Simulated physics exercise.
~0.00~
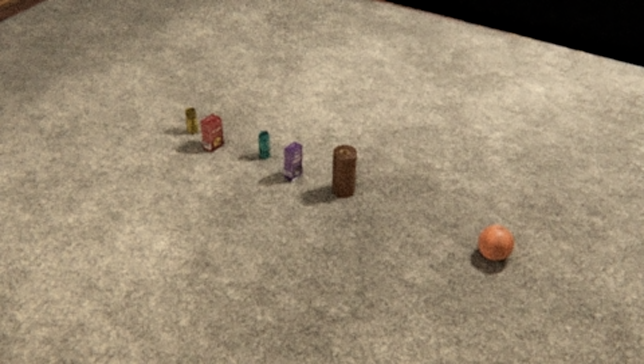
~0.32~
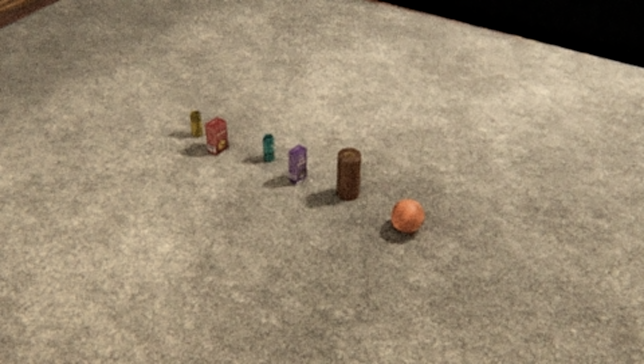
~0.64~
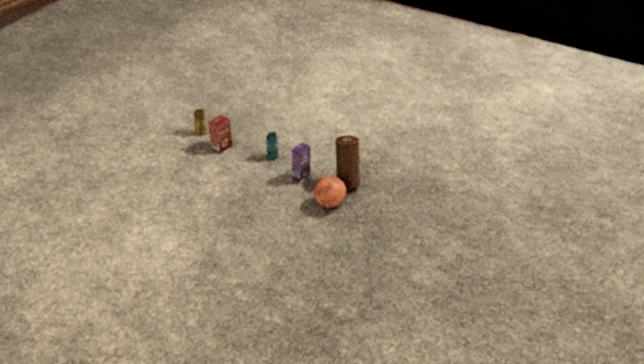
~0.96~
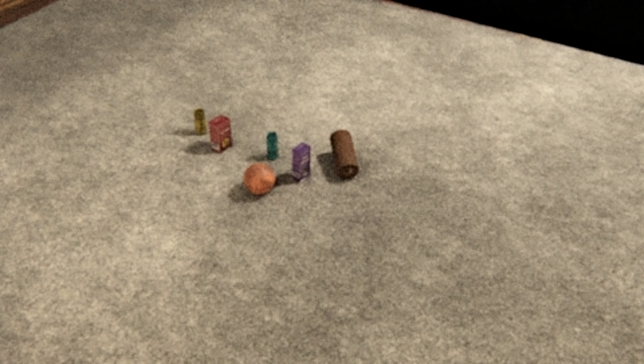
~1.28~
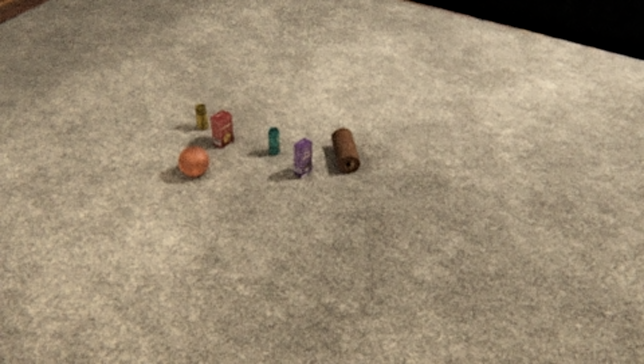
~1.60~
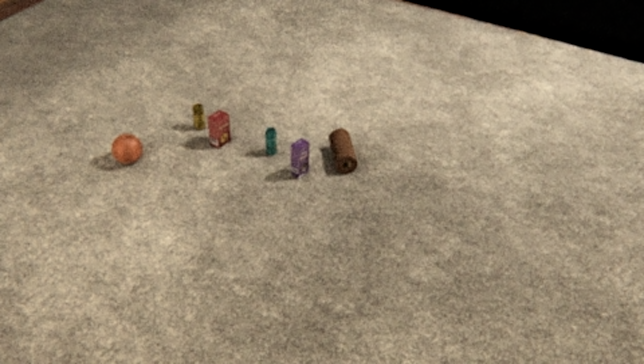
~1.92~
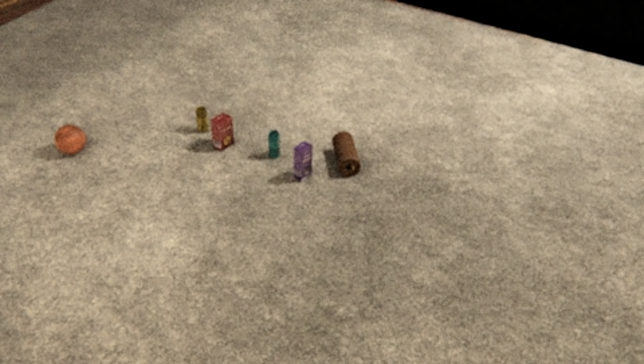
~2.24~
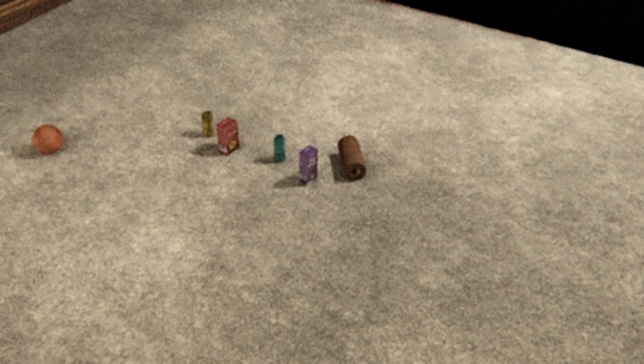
Orange ball rolling left across a mottled floor, knocking over a brown roll and passing four small upright items left standing.
